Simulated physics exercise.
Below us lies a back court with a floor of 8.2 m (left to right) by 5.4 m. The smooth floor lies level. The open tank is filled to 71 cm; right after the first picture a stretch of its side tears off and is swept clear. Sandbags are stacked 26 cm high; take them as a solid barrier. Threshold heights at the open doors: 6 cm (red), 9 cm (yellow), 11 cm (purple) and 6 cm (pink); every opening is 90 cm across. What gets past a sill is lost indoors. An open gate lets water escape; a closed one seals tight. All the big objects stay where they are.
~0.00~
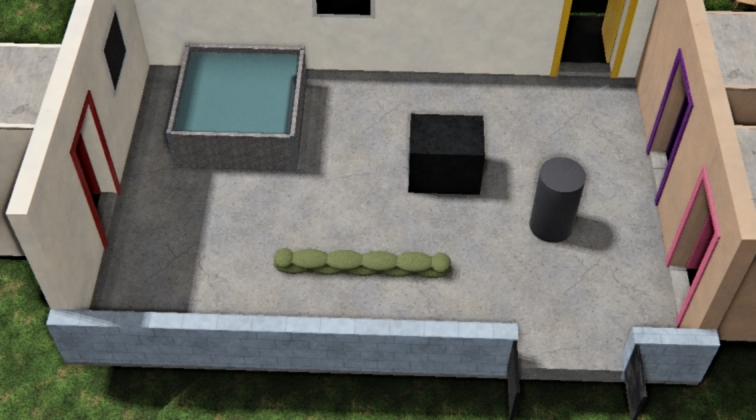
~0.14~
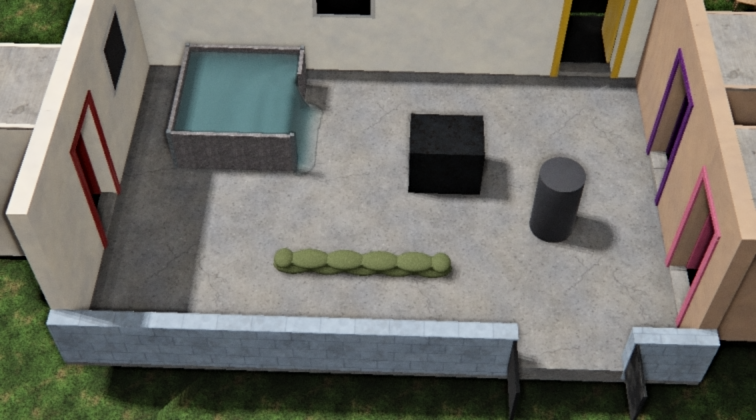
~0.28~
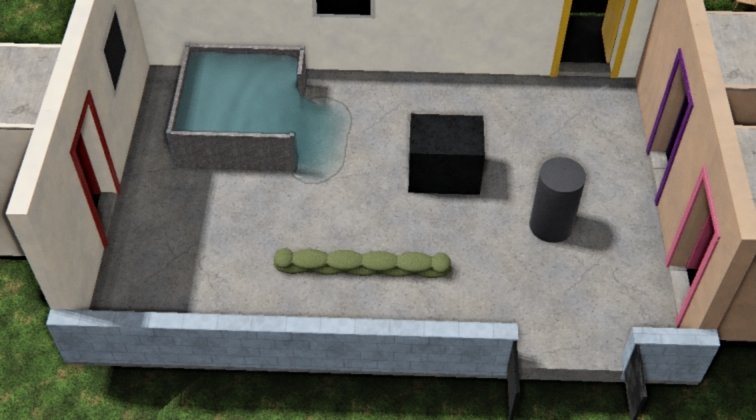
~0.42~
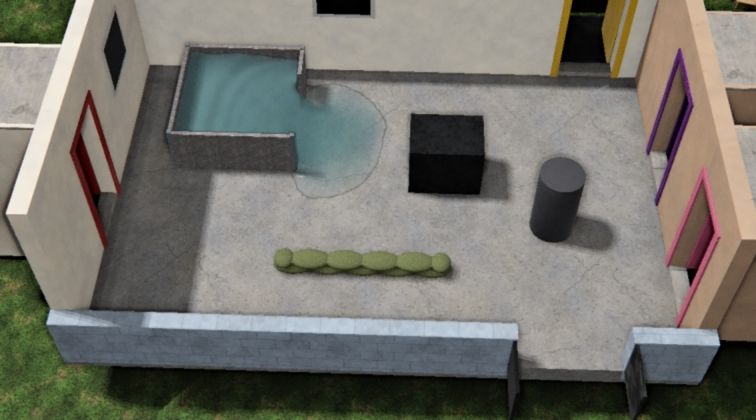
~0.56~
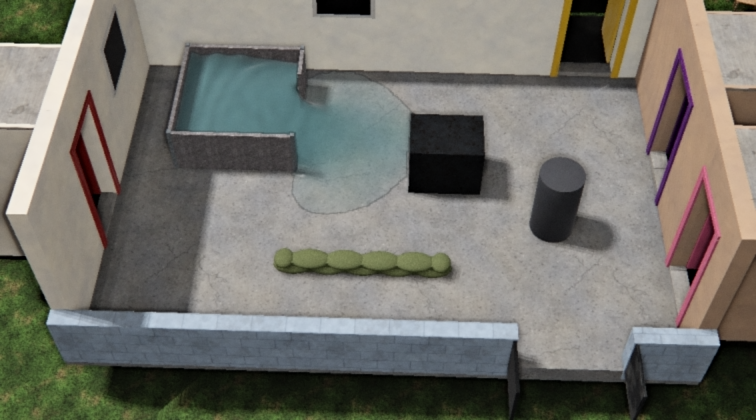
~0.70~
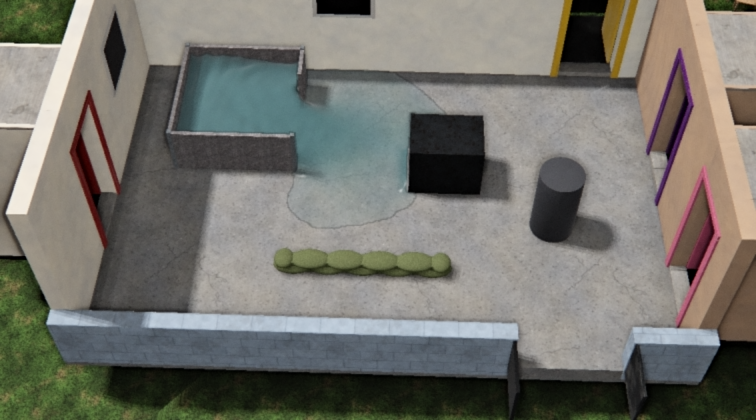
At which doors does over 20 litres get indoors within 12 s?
Door by door: At the red door it does not reach the limit; at the yellow door it passes the limit; at the purple door it stays under the limit; at the pink door it passes the limit.
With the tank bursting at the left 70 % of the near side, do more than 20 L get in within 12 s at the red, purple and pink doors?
Then: Red over, purple below, pink over.
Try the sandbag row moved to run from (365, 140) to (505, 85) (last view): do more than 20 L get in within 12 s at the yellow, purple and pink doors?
Then: Yellow under, purple below, pink over.
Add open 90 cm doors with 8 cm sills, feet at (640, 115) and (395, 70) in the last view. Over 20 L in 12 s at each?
In turn: Above, below.
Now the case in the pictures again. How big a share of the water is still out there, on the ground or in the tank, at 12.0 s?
Some 74 per cent remains.
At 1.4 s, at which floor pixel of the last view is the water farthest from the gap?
At about (618, 156).
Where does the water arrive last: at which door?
It is the red one.
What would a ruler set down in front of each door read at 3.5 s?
In cm: Red 0, yellow 15, purple 14, pink 11.
After 1.4 s water covers 30 % of the floor and is deepest (42 cm) near (401, 168); red door not reached, yellow door not reached, purple door not reached, pink door not reached.
After 2.2 s water covers 40 % of the floor and is deepest (32 cm) near (387, 251); red door not reached, yellow door 11 cm at the sill, 0 L in, purple door 9 cm at the sill, 0 L in, pink door not reached.
After 3.5 s water covers 60 % of the floor and is deepest (28 cm) near (619, 92); red door not reached, yellow door 15 cm at the sill, 19 L in, purple door 14 cm at the sill, 2 L in, pink door 11 cm at the sill, 2 L in.
After 7.0 s water covers 75 % of the floor and is deepest (14 cm) near (638, 289); red door 4 cm at the sill, 0 L in, yellow door 12 cm at the sill, 87 L in, purple door 8 cm at the sill, 5 L in, pink door 10 cm at the sill, 46 L in.
After 12.0 s water covers 95 % of the floor and is deepest (7 cm) near (515, 351); red door 2 cm at the sill, 0 L in, yellow door 5 cm at the sill, 92 L in, purple door 5 cm at the sill, 5 L in, pink door 7 cm at the sill, 93 L in.
